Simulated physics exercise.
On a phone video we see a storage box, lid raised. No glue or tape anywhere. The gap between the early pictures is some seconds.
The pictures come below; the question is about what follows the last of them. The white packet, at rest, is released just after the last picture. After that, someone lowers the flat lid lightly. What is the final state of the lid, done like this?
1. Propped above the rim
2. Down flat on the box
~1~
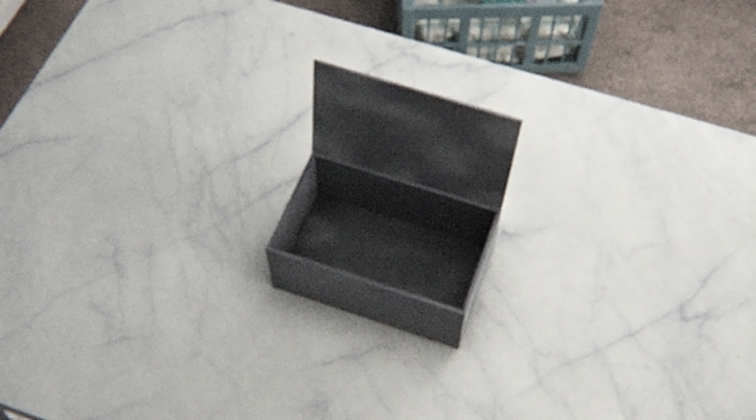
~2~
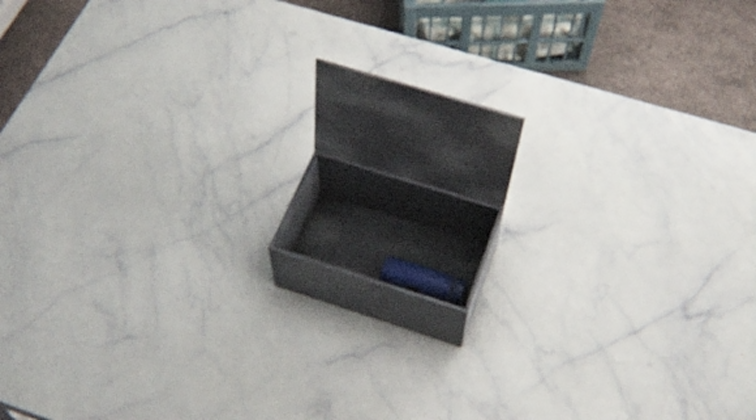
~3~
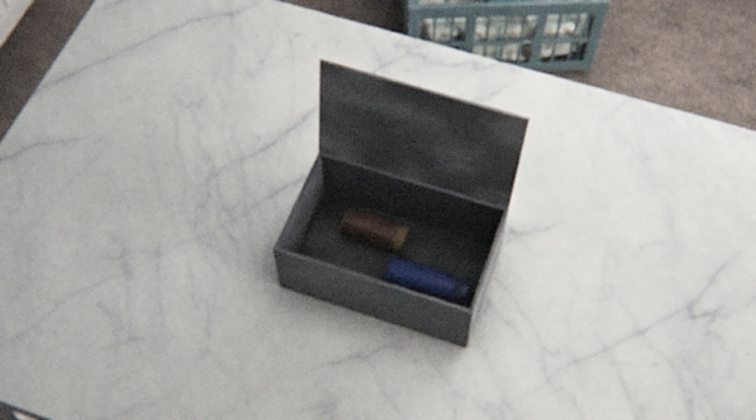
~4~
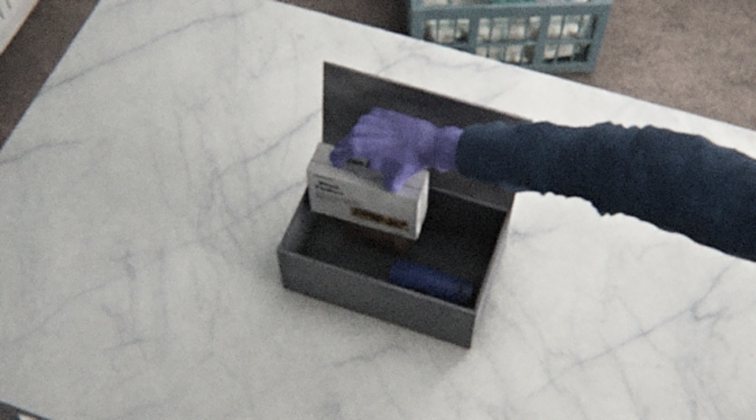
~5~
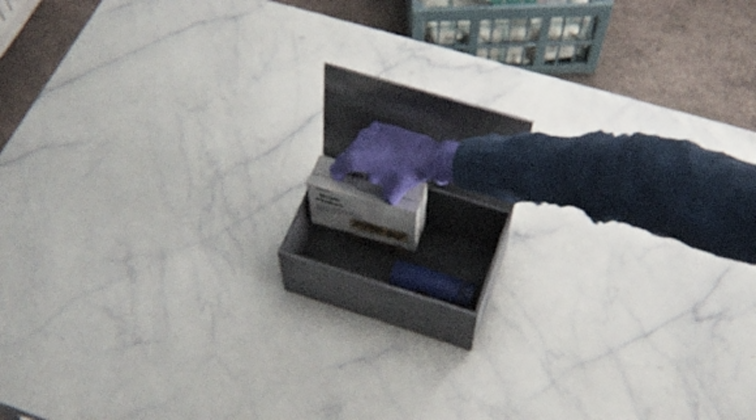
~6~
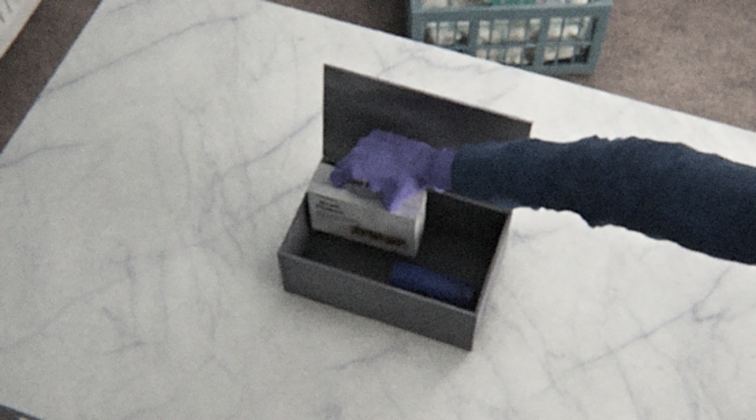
Down flat on the box.
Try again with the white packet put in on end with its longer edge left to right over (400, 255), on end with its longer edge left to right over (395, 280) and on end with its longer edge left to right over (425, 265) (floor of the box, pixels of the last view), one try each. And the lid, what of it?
1: Open. 2: Open. 3: Open.
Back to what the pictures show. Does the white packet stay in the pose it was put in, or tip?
At the finish it goes crooked.
Then, 0.70 s on from there, white packet on its side near (359, 255); brown shaker shifted a little.
Then, 1.60 s on from there, lid 57° above the rim; white packet on its side near (359, 256); brown shaker shifted a little.
Then, 1.90 s on from there, lid 15° above the rim; white packet on its side near (359, 256); brown shaker shifted a little.
In the end, lid shut; toppled in the box, white packet; the other 2 unmoved. At the end, from the last picture's camera, white packet near (358, 256).
